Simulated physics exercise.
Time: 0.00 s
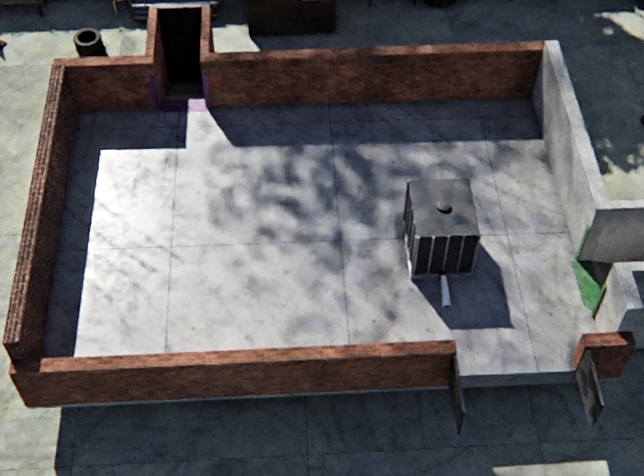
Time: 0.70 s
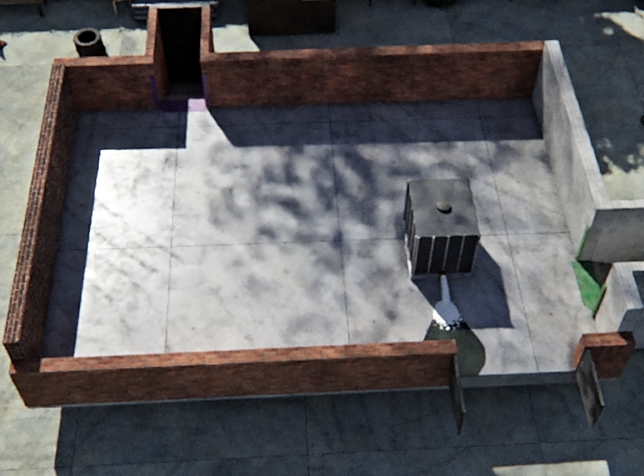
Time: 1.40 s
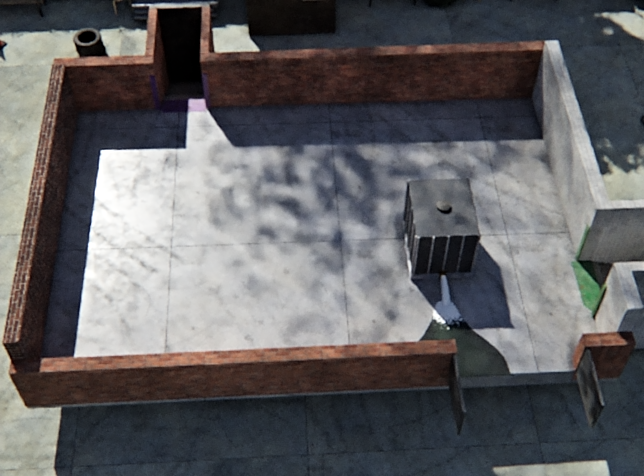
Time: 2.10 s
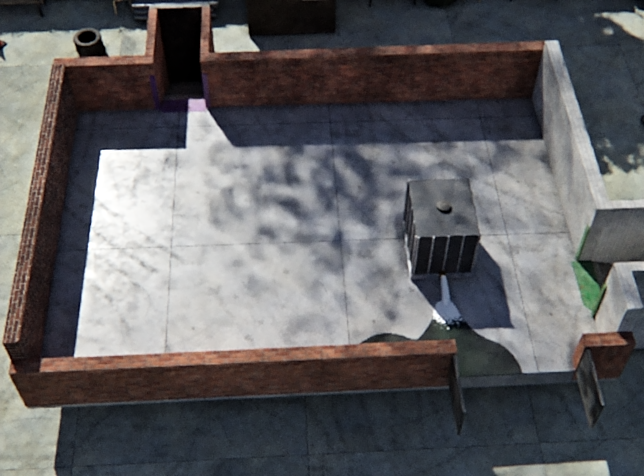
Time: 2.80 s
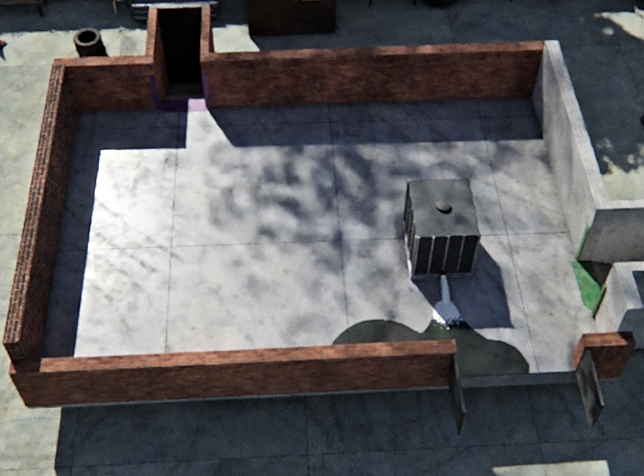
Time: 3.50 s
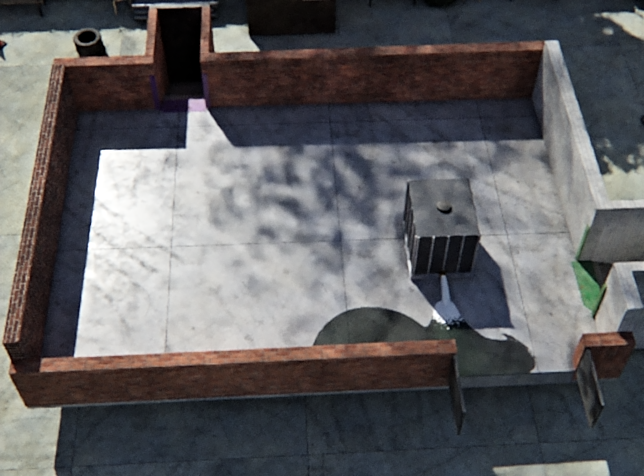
Water pours from a spout on the dark tank and spreads along the near brick wall.
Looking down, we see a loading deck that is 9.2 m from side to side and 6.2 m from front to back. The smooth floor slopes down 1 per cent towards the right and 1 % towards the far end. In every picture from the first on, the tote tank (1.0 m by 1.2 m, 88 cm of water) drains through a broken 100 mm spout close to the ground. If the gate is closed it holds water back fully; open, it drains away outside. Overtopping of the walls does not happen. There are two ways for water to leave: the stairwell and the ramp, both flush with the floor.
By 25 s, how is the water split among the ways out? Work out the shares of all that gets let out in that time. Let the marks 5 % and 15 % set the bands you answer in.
I would say the gate takes more than 15 %; the flight of stairs down (marked purple) takes under 5 %; the down ramp (marked green) takes under 5 %.
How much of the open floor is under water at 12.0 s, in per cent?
About 15 percent.
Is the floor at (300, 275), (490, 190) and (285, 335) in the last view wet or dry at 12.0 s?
Spot 1: Submerged; spot 2: Unwetted; spot 3: Submerged.
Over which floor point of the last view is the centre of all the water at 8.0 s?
Close to (390, 327) in the last picture.
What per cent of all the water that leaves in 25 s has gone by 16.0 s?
Share by that time: About 70 %.
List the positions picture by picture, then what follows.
The jet has just started at (445, 286); the ground is still dry, in the first picture.
The jet leaves at (445, 286); the sheet reaches a hidden place, 2.0 m away, and wets 0.9 m2, in the second picture.
From the spout at (445, 286) the water has spread over 1.3 m2; its tip is at a hidden place, and it is 1.5 cm deep on average, in the third picture.
The jet leaves at (445, 286); the sheet reaches a hidden place, 2.5 m away, and wets 1.7 m2, in the fourth picture.
From the spout at (445, 286) the water has spread over 2.2 m2; its tip is at a hidden place, and it is 1.0 cm deep on average, in the fifth picture.
The jet leaves at (445, 286); the sheet reaches a hidden place, 2.9 m away, and wets 2.8 m2, in the sixth picture.
After 5.0 s water covers 5 % of the floor and is deepest (7 cm) near (443, 363); gone so far, the gate 13 %, the flight of stairs down (marked purple) 0 %, the down ramp (marked green) 0 %.
After 8.0 s water covers 10 % of the floor and is deepest (7 cm) near (443, 363); gone so far, the gate 22 %, the flight of stairs down (marked purple) 0 %, the down ramp (marked green) 0 %.
After 12.0 s water covers 15 % of the floor and is deepest (6 cm) near (445, 307); gone so far, the gate 33 %, the flight of stairs down (marked purple) 0 %, the down ramp (marked green) 0 %.
After 16.0 s water covers 20 % of the floor and is deepest (5 cm) near (443, 363); gone so far, the gate 44 %, the flight of stairs down (marked purple) 0 %, the down ramp (marked green) 0 %.
After 25.0 s water covers 30 % of the floor and is deepest (4 cm) near (445, 307); gone so far, the gate 63 %, the flight of stairs down (marked purple) 0 %, the down ramp (marked green) 1 %.
